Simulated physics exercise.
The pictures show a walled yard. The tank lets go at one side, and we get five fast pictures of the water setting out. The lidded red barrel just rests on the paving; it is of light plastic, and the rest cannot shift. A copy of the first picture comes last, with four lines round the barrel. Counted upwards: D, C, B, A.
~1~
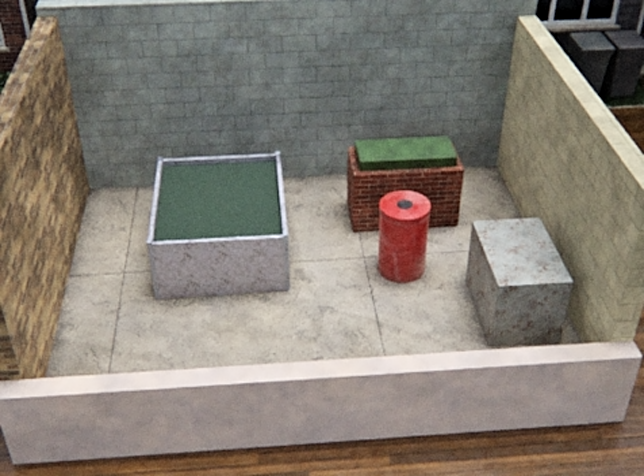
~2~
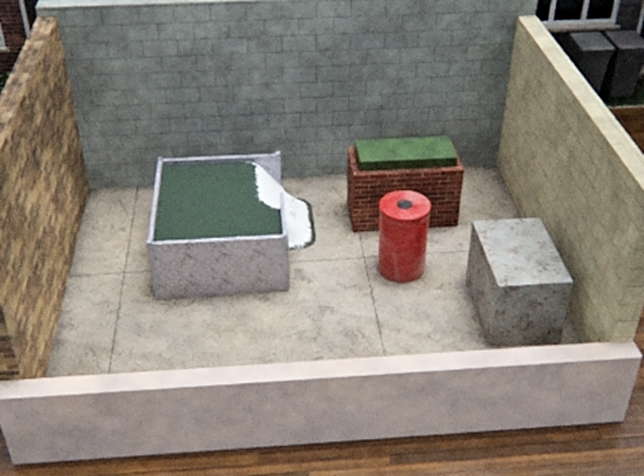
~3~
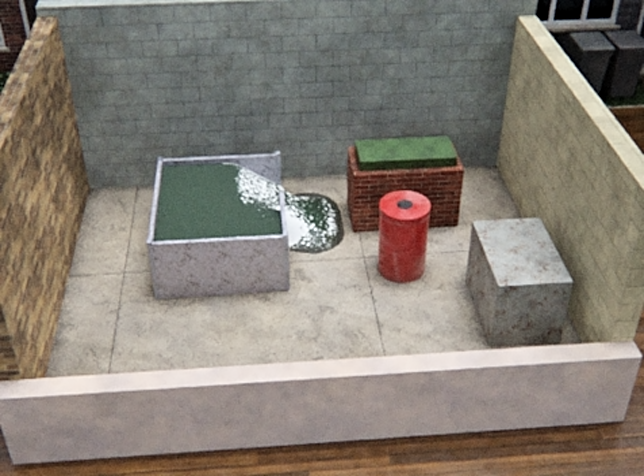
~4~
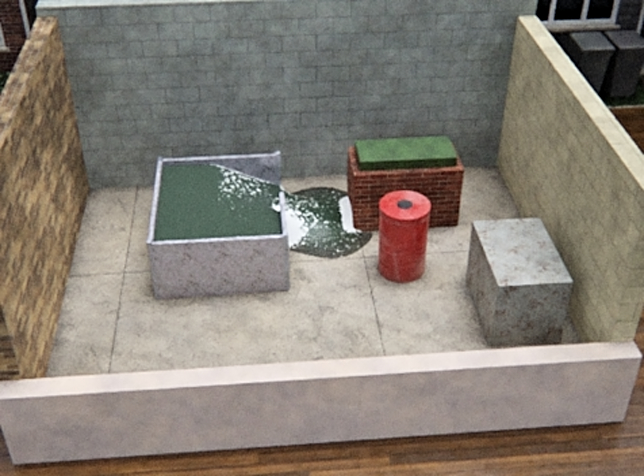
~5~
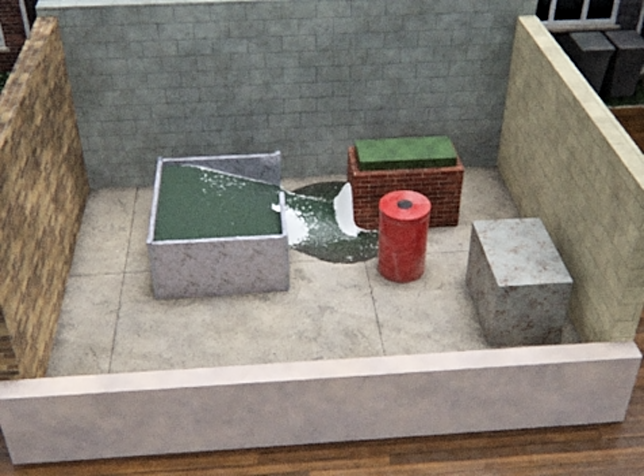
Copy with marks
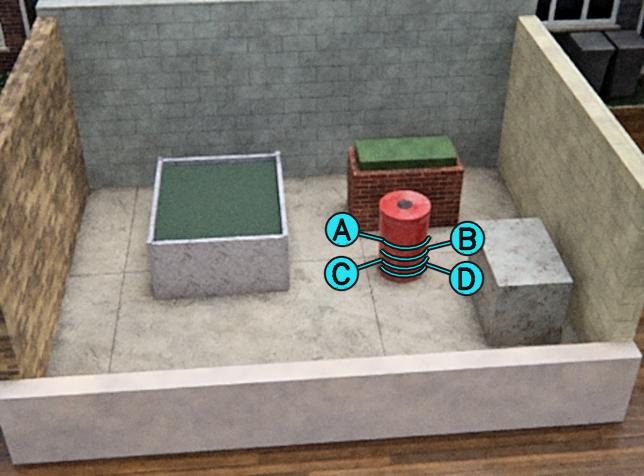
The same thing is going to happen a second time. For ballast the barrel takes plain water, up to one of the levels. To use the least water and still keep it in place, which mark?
The answer is line C.
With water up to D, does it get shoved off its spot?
Yes, it does.
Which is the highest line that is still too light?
It is D.
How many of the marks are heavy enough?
Three of the four.
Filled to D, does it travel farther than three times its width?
No.
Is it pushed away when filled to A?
No.
In cyan, A at (408, 248); B at (407, 259); C at (407, 268); D at (406, 275); from the bottom up D, C, B, A.
For line A, it does not move.
For line B, it does not move.
For line C, it does not move.
For line D, it is pushed about its own width away.
